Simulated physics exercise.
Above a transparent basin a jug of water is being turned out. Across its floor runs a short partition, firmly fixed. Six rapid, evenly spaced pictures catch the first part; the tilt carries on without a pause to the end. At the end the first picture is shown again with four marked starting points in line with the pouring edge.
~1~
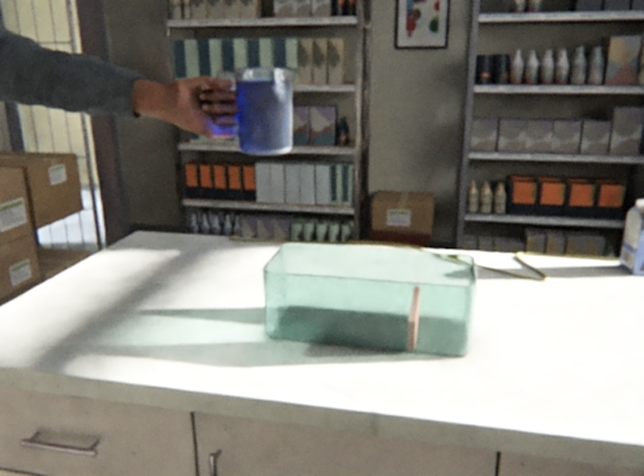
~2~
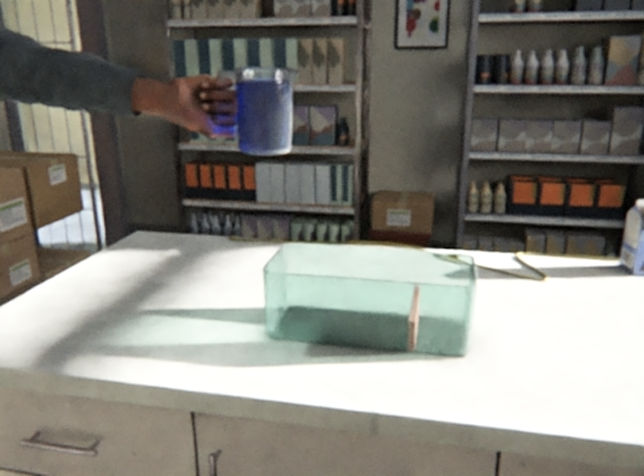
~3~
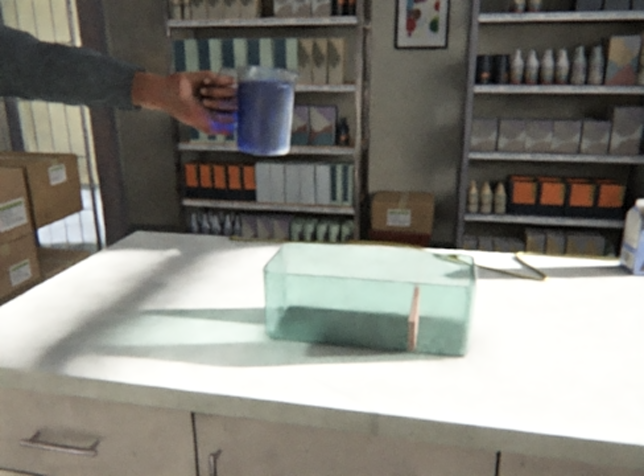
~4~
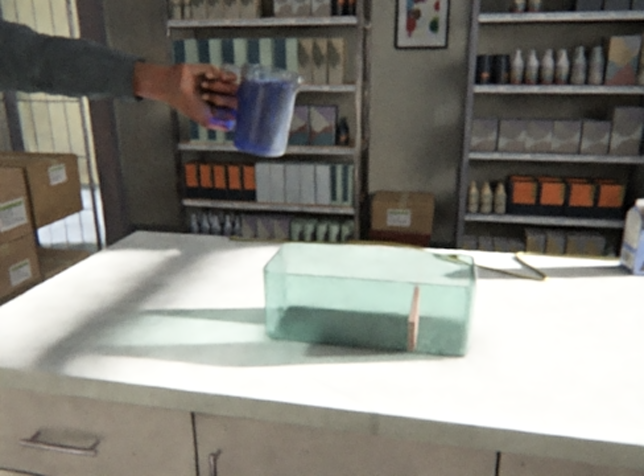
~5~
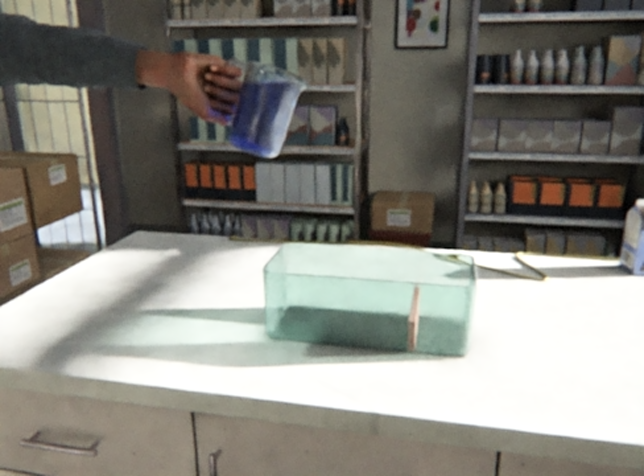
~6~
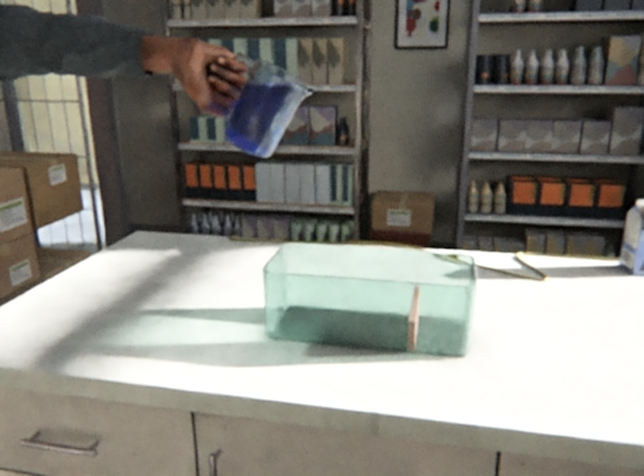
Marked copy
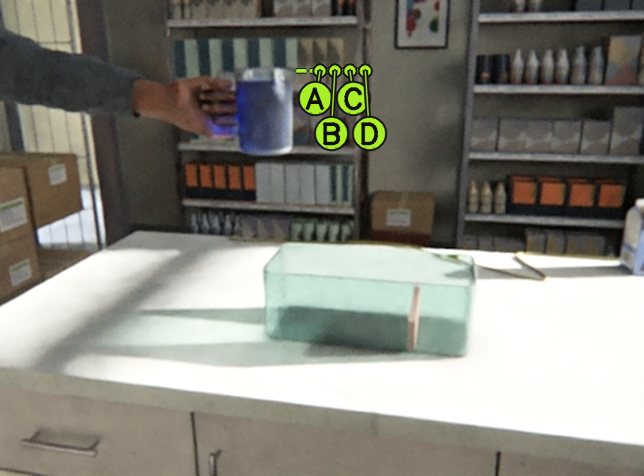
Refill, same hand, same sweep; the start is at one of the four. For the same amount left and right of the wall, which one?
Best: C.
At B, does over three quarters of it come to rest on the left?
Yes, it does.
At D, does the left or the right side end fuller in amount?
More ends on the right.
On the marked copy, A at (320, 70); B at (334, 70); C at (350, 70); D at (365, 70).
If A is chosen, about 87 % ends left of the wall and 6 % right of it; 7 % is lost outside.
If B is chosen, about 89 % ends left of the wall and 5 % right of it; 5 % is lost outside.
If C is chosen, about 44 % ends left of the wall and 54 % right of it; 3 % is lost outside.
If D is chosen, about 19 % ends left of the wall and 77 % right of it; 4 % is lost outside.
